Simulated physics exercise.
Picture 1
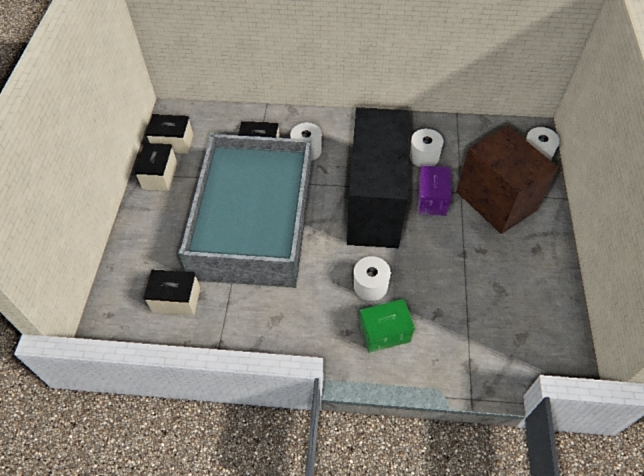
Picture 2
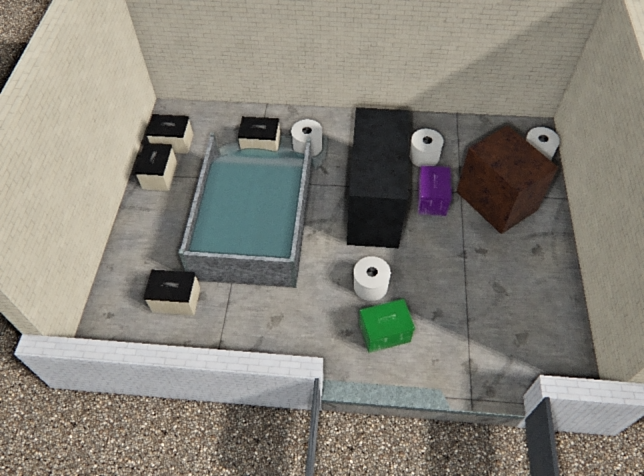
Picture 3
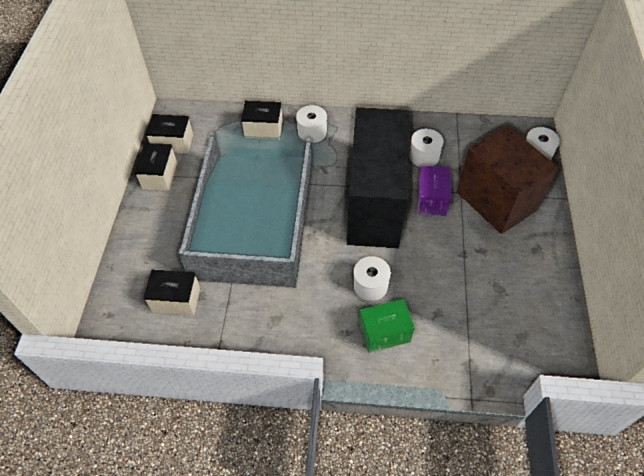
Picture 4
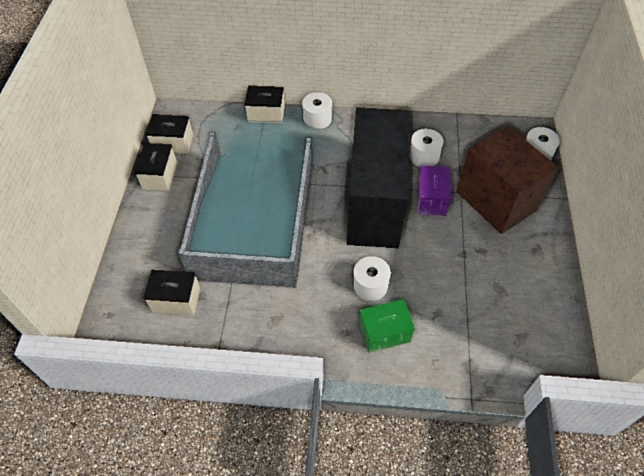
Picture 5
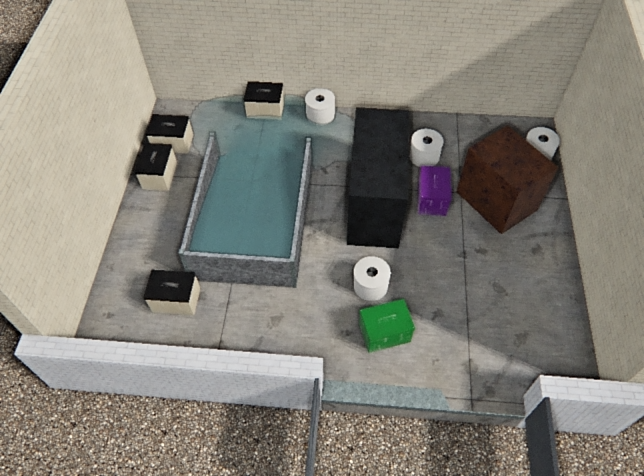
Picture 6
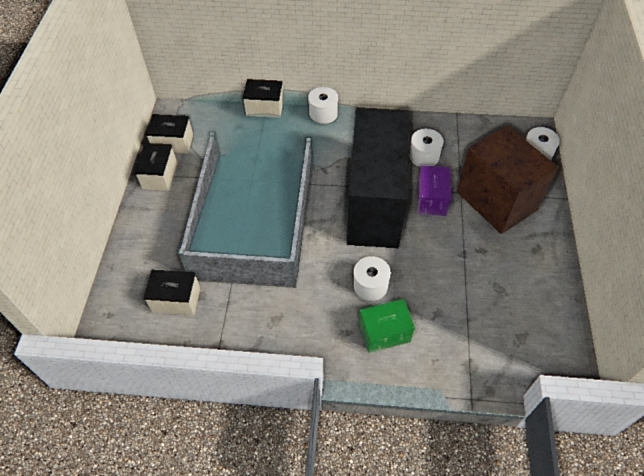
Water spreads from the tank's open far end, shifting a chest and a white tub.
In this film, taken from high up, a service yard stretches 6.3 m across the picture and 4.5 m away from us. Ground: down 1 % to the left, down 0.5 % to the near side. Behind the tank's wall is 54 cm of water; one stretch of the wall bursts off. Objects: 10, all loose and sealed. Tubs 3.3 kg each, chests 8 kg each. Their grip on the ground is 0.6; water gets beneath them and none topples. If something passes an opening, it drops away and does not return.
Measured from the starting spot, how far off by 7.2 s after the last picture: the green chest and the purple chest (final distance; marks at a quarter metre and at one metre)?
I expect the green chest to drift a modest distance, I expect the purple chest to drift a modest distance.
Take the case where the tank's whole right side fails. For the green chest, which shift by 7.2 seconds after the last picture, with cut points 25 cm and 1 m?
I'd say the green chest gets swept off.
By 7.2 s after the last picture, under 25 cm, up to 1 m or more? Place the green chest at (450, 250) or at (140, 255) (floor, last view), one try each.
Respectively: It rests almost unmoved; it is shoved a long way.
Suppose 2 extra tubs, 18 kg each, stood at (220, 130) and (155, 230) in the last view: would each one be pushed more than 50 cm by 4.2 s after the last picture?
Taking them in order, they end up greater and greater.
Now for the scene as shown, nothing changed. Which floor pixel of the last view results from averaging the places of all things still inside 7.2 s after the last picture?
Mean floor pixel: About (397, 262).
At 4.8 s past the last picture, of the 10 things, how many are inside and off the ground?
The number is 6.
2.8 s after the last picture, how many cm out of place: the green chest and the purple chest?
Shifts by then: Around 0 and 20 cm.
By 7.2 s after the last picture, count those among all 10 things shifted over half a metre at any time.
By my count, 8.
Then, 0.9 s after the last picture the green chest is near (388, 319), 0.0 m from its start, aground; the purple chest is near (436, 182), 0.0 m from its start, aground; 0 of 10 are out; 2 afloat.
Then, 2.8 s after the last picture the green chest is near (388, 319), 0.0 m from its start, aground; the purple chest is near (433, 192), 0.2 m from its start, aground; 0 of 10 are out; 6 afloat.
Then, 4.8 s after the last picture the green chest is near (388, 319), 0.0 m from its start, aground; the purple chest is near (430, 197), 0.3 m from its start, aground; 0 of 10 are out; 6 afloat.
Then, 7.2 s after the last picture the green chest is near (420, 306), 0.4 m from its start, afloat; the purple chest is near (434, 214), 0.6 m from its start, aground; 0 of 10 are out; 9 afloat.
